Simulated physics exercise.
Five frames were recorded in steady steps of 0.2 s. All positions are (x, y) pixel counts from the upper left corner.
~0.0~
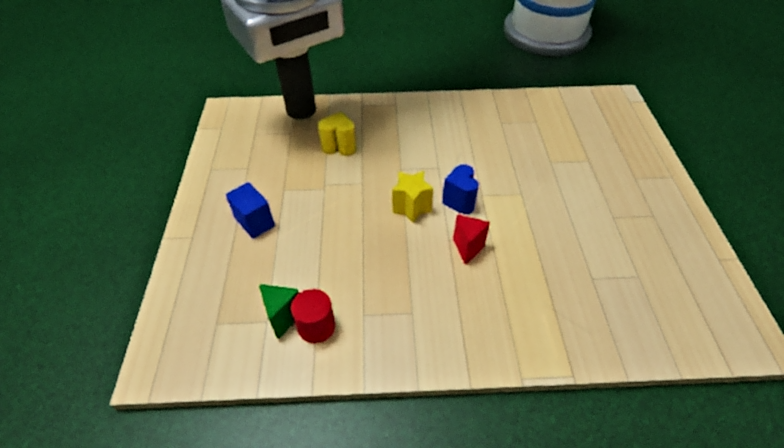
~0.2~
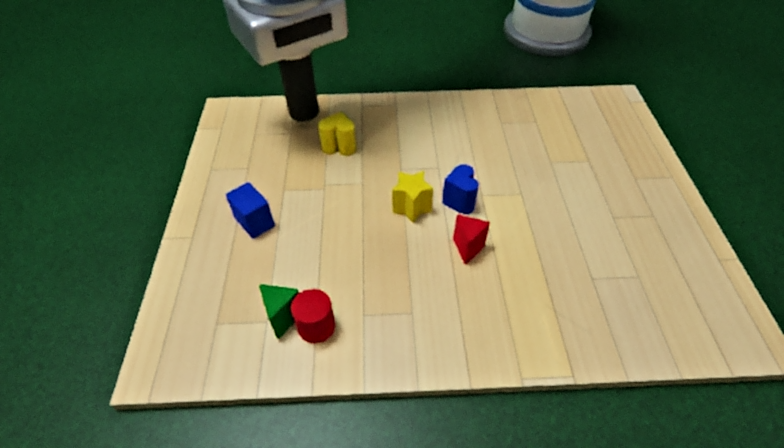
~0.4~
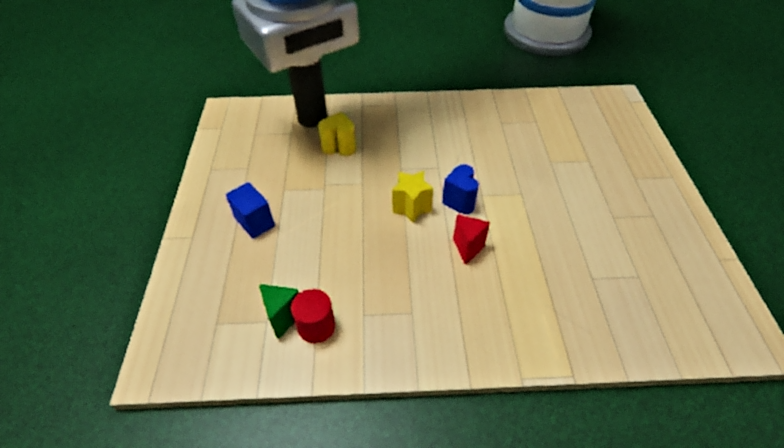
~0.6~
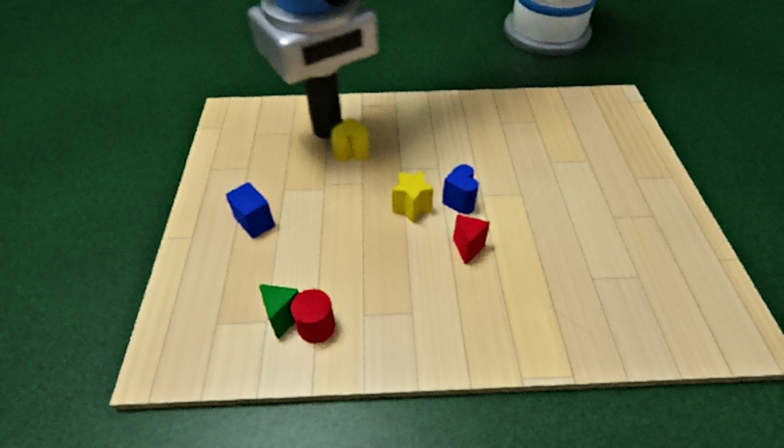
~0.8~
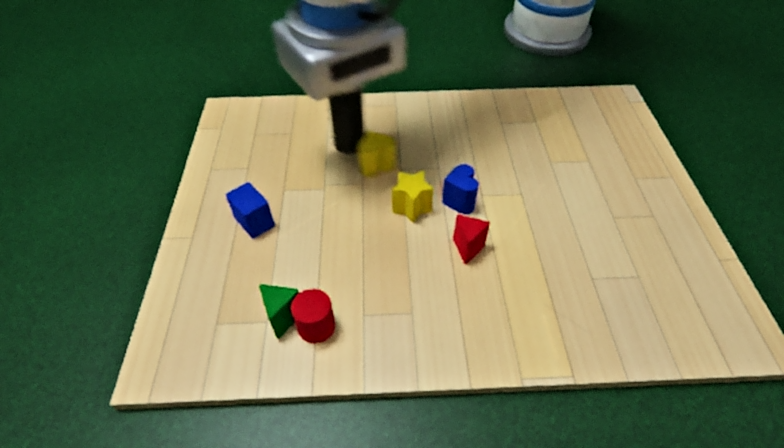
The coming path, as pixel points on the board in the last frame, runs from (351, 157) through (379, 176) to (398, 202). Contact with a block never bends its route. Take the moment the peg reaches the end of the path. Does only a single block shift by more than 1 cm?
I'd say no.
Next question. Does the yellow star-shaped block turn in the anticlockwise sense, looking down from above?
No - that is not the case.
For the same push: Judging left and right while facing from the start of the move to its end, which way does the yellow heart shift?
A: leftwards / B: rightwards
I'll go with A - leftwards.
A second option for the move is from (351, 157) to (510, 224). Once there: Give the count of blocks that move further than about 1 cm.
I expect three or more blocks to be moved by more than 1 cm.
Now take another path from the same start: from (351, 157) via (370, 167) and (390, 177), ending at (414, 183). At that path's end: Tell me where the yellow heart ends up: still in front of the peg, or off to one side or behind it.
I'm fairly sure the yellow heart rides along ahead of the peg to the very end.
The first path, step by step. Halfway along, peg (379, 163); yellow heart (409, 158), turned 15° anticlockwise.
At the end, peg (398, 189); yellow heart (425, 165), turned 45° anticlockwise; yellow star-shaped block (424, 192), turned 25° clockwise; blue heart not moved.
